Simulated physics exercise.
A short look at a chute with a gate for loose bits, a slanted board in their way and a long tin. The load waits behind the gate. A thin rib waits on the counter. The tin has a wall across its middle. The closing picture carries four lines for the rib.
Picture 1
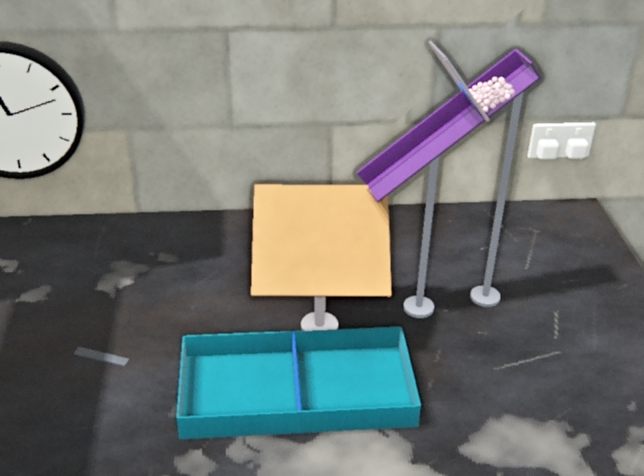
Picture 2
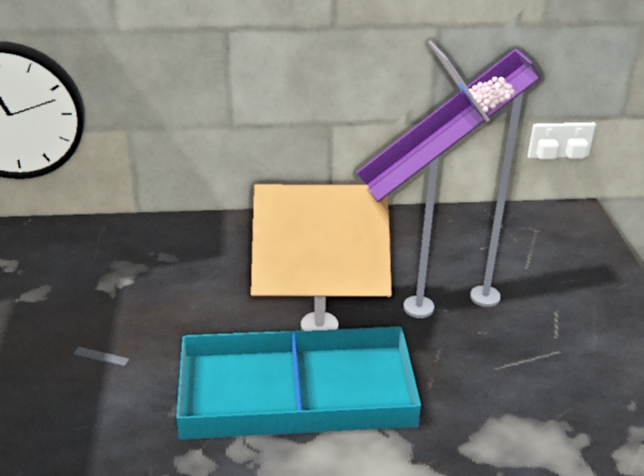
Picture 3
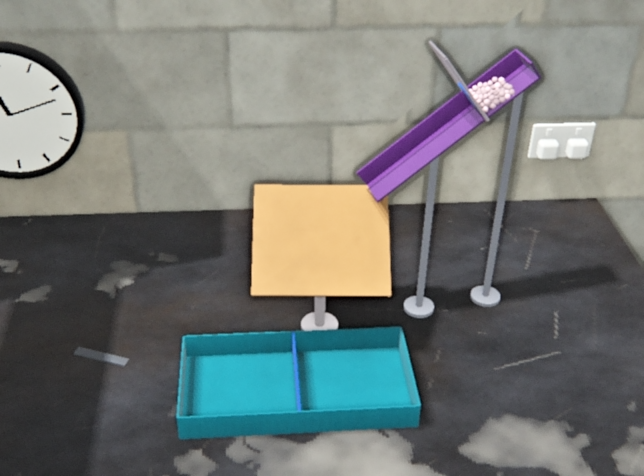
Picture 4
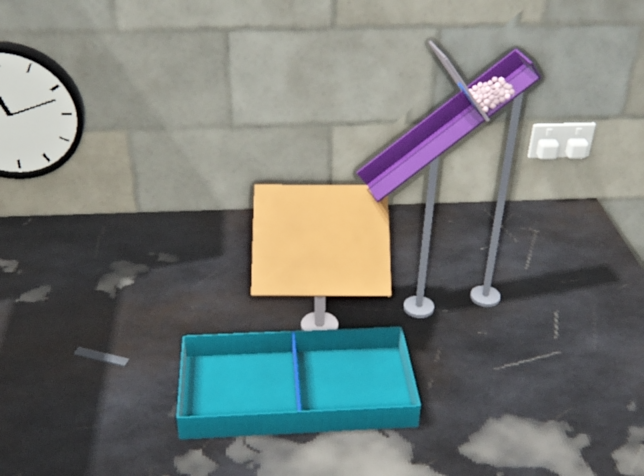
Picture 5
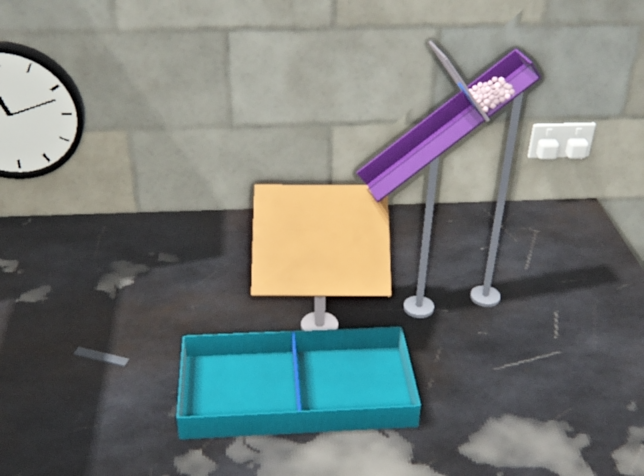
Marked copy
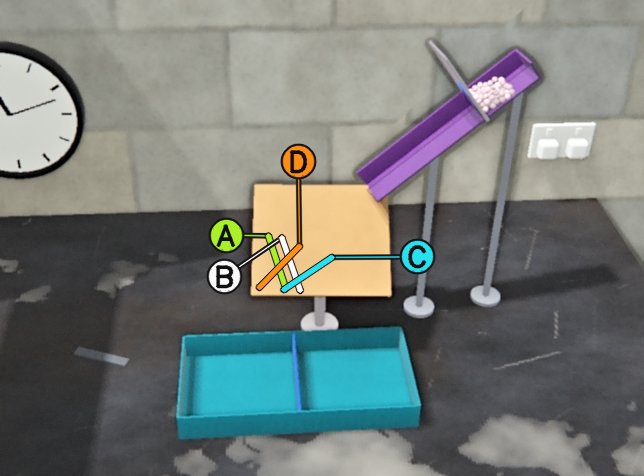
Pale pink beads sit still behind a gate in a sloping purple chute above a tan board.
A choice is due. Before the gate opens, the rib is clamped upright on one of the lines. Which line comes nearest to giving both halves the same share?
The answer is line A.
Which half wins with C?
More lands on the left.
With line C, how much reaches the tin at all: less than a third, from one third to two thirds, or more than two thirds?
More than two thirds.
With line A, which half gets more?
Right.
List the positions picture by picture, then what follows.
The first frame shows load behind the gate at (489, 96), sugar pearls; lip of the chute at (372, 194), sloping fairly steeply.
The second frame shows middle of the board at (321, 239), tilted fairly steeply; middle of its low edge at (321, 295); of its high edge at (321, 185).
The third frame shows front corners of the tin at (178, 418) and (420, 405); front end of its middle wall at (300, 411); gate still shut at (467, 93).
The fourth frame shows middle of the load at (489, 96); lip at (372, 194).
The fifth frame shows middle of the load at (489, 96); lip at (372, 194).
On the marked copy, line A from (268, 235) to (285, 288); line B from (281, 237) to (300, 290); line C from (332, 257) to (283, 289); line D from (299, 246) to (259, 287).
With A, of what is caught, about a third in the left half, about two thirds in the right.
With B, of what is caught, a small part in the left half, nearly all in the right.
With C, of what is caught, nearly all in the left half, a small part in the right.
With D, of what is caught, most in the left half, about a quarter in the right.
